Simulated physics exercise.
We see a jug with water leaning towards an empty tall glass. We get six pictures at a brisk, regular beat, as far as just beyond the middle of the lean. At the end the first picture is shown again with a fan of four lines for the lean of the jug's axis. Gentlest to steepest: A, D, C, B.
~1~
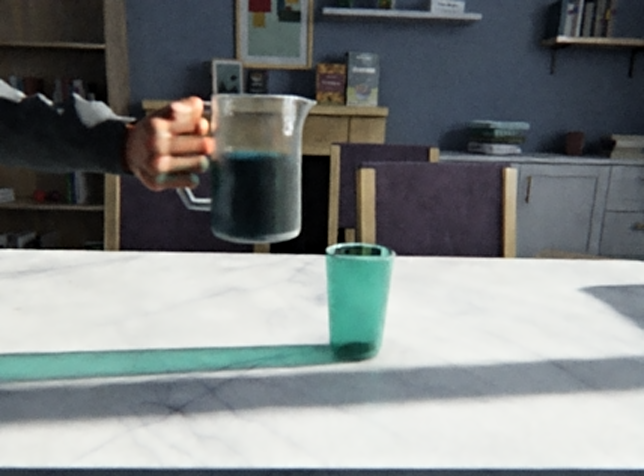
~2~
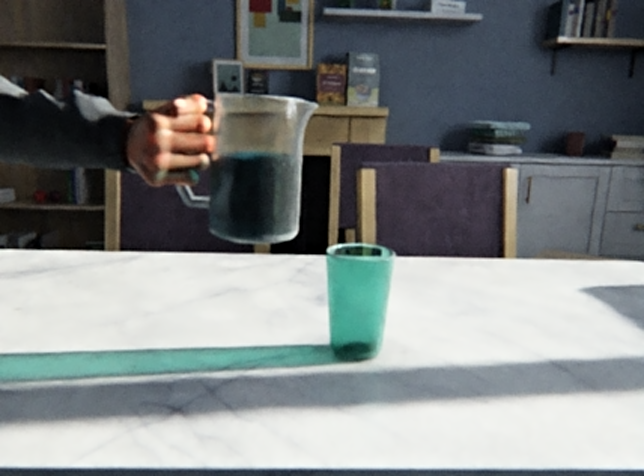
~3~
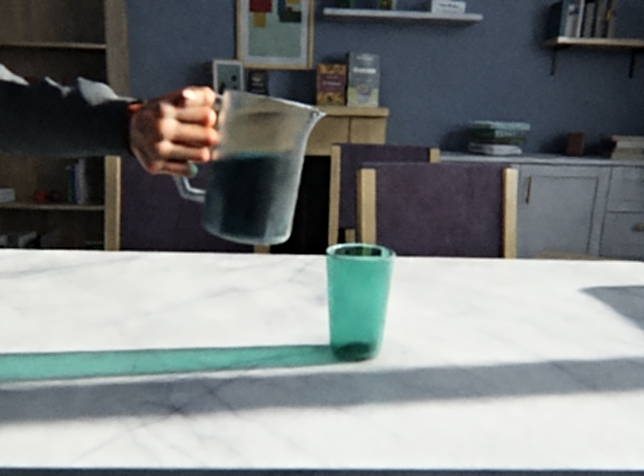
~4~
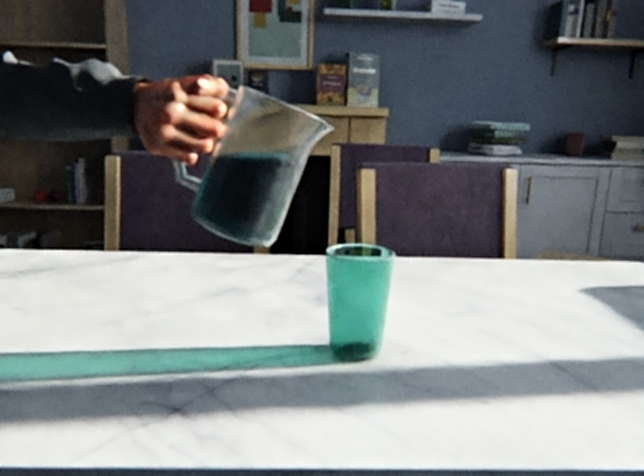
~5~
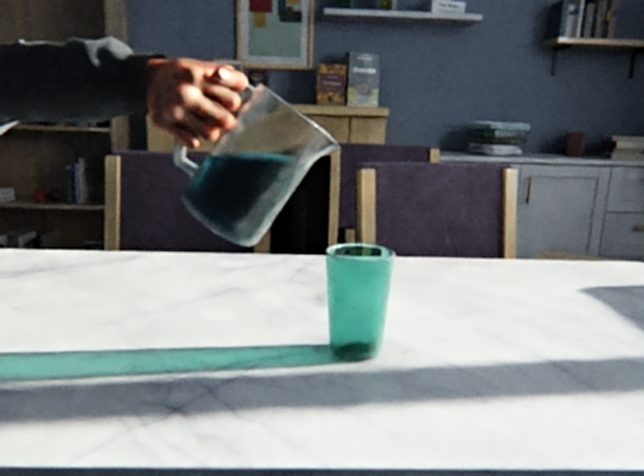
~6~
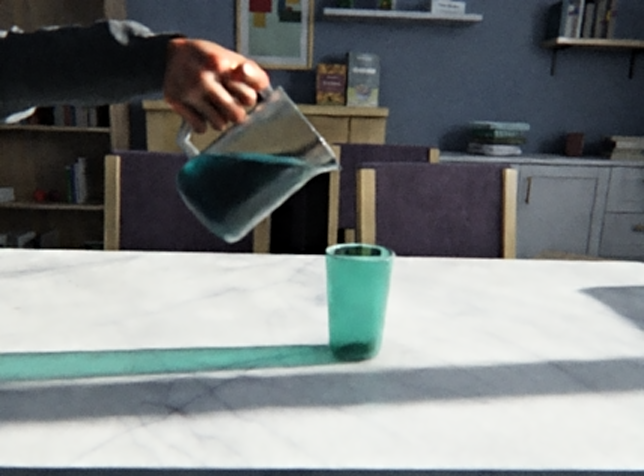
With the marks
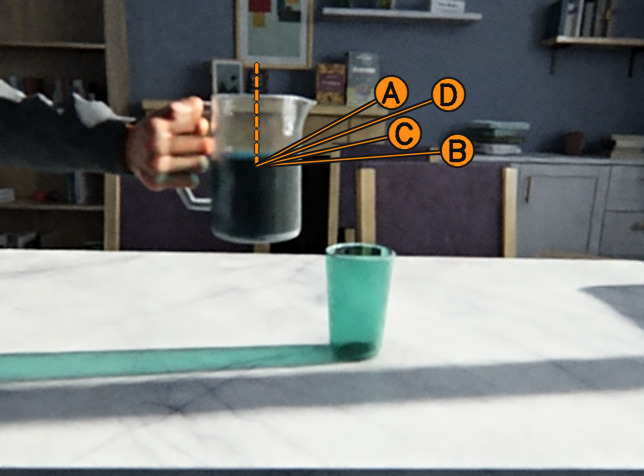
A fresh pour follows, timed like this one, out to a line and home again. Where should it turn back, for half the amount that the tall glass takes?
Use mark C.
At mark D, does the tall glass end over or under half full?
Under half.
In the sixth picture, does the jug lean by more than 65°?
No.
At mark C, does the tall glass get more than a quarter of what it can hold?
Yes, clearly.
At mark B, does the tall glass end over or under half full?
Over half.
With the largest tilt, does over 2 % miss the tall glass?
Yes.
In orange, A at (376, 100); B at (440, 152); C at (388, 137); D at (432, 100).
Choosing A, the tall glass ends with about 13 % of what it can hold.
Choosing B, the tall glass ends with about 69 % of what it can hold; 9 % of the water is spilt.
Choosing C, the tall glass ends with about 50 % of what it can hold; 5 % of the water is spilt.
Choosing D, the tall glass ends with about 30 % of what it can hold.
